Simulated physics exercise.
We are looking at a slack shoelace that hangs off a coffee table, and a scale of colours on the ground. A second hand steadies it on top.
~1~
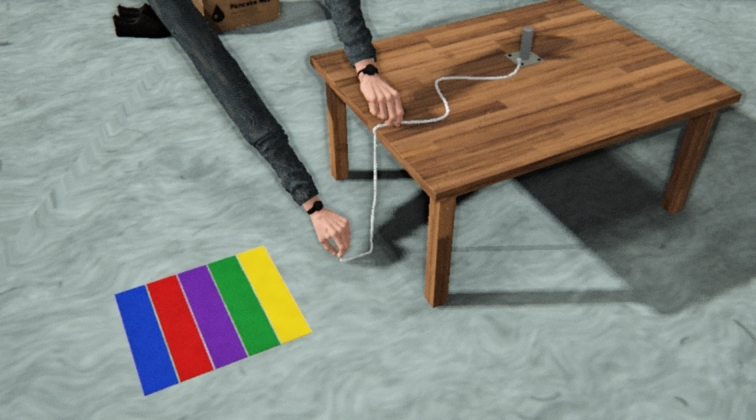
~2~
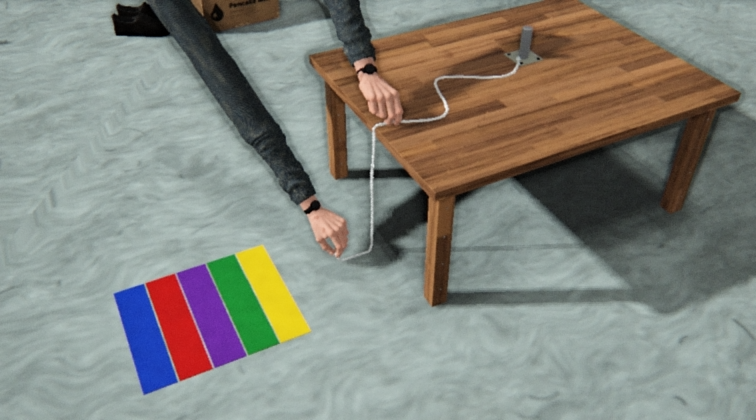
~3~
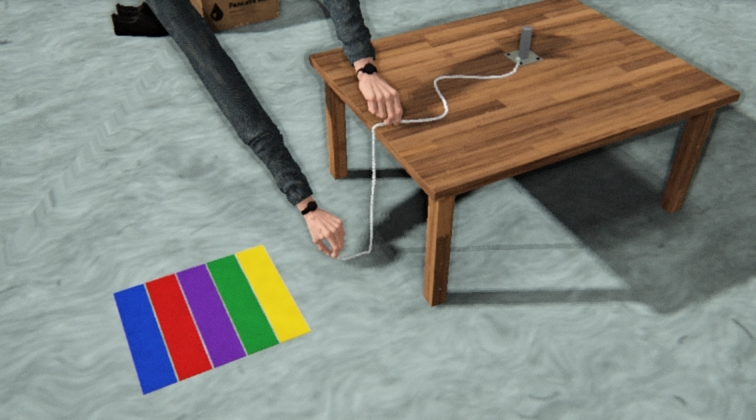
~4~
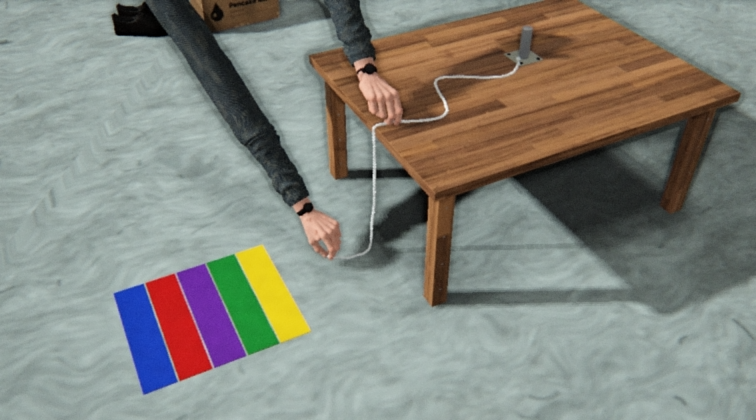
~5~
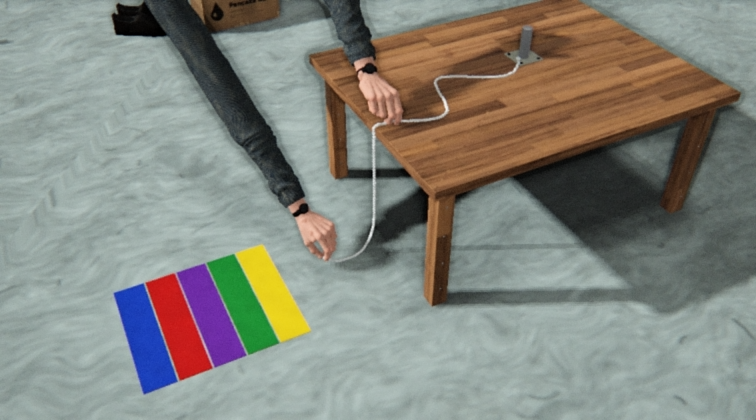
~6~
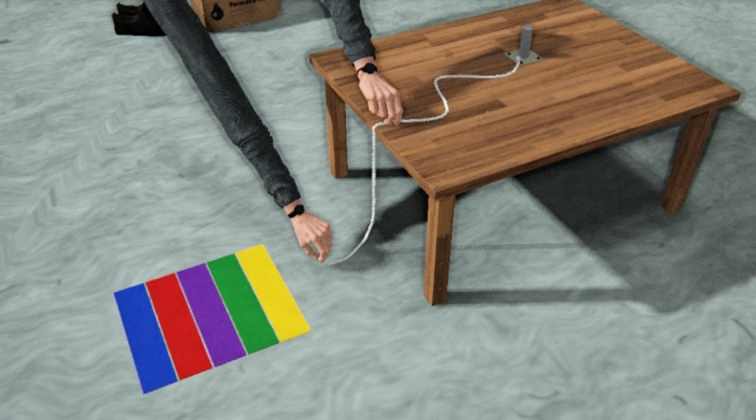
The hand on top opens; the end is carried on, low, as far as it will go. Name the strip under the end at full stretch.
Over red.
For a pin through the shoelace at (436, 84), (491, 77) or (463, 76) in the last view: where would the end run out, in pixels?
Near (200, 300), (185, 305) and (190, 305).
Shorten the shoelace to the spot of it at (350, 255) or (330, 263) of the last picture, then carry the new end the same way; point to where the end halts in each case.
In that order: (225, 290) and (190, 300).
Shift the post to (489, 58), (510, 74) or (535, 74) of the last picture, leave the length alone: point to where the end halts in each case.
About (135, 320), (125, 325) and (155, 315).
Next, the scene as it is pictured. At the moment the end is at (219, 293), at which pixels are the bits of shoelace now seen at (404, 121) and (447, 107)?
At (360, 149), then (389, 110).
Early on, end near (219, 293); over purple.
Midway, end near (188, 304); over red.
At the end of the slack, end near (170, 310); over red. The end stops over the red strip.
